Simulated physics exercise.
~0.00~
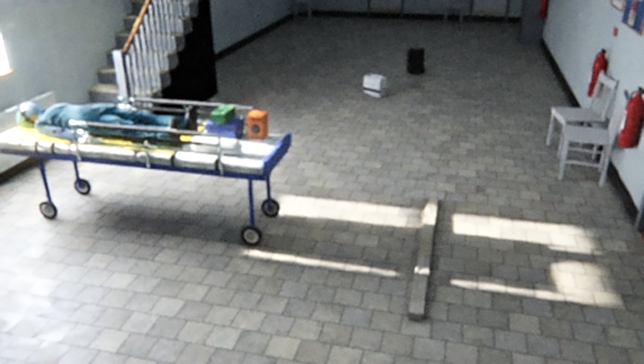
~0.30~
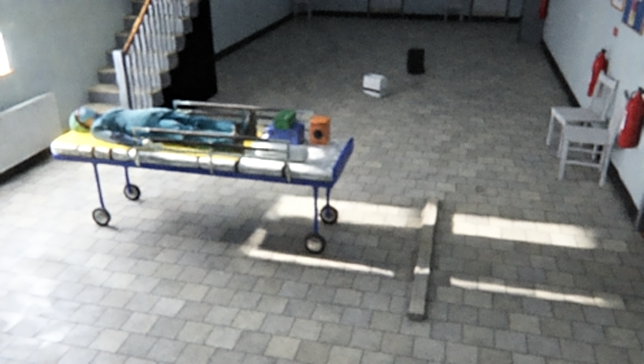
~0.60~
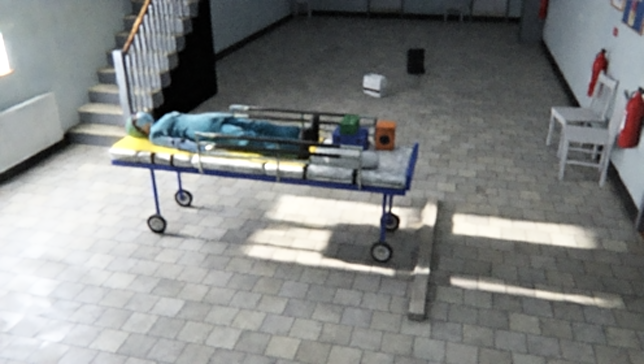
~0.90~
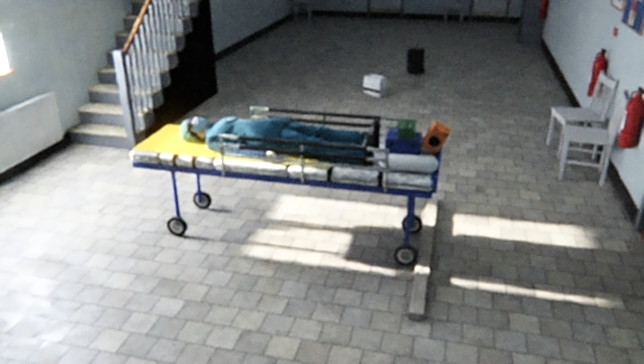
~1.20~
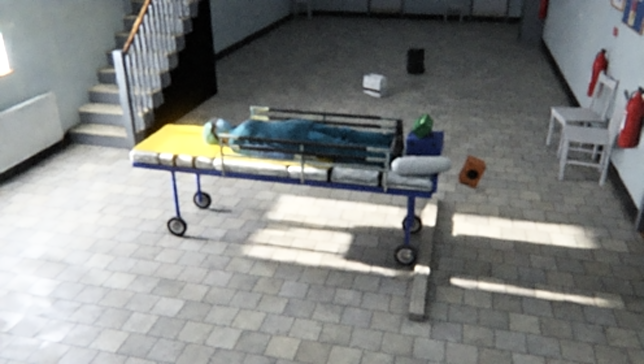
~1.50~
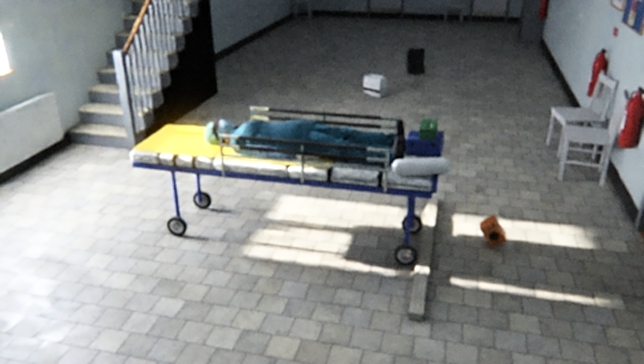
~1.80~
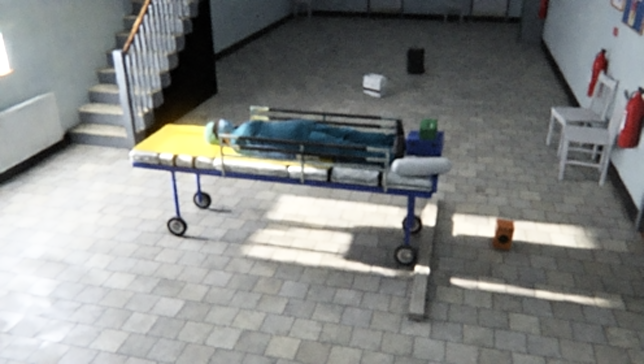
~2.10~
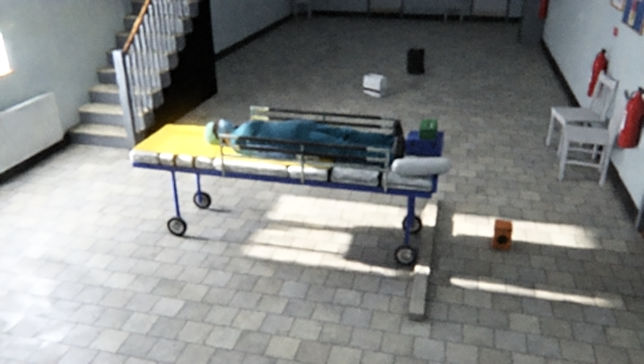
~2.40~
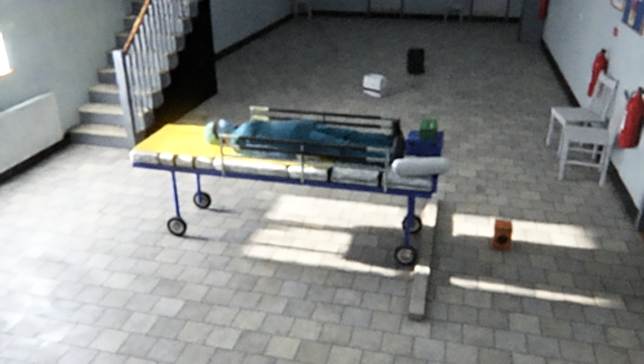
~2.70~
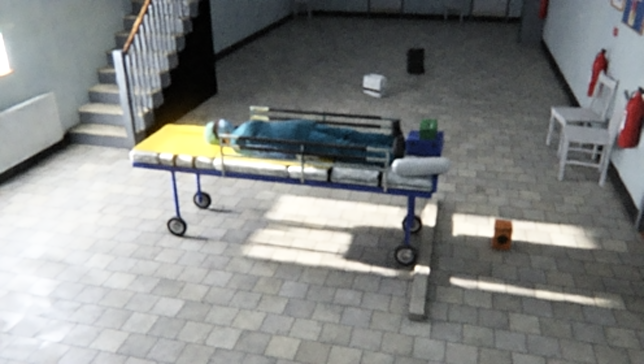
The clip shows a wheeled stretcher carrying a limp figure and several items rolling right across a paved floor and stopping at a low sill; the figure slides along it, and an orange box tumbles off onto the floor while the blue case, green box and white bottle stay aboard.
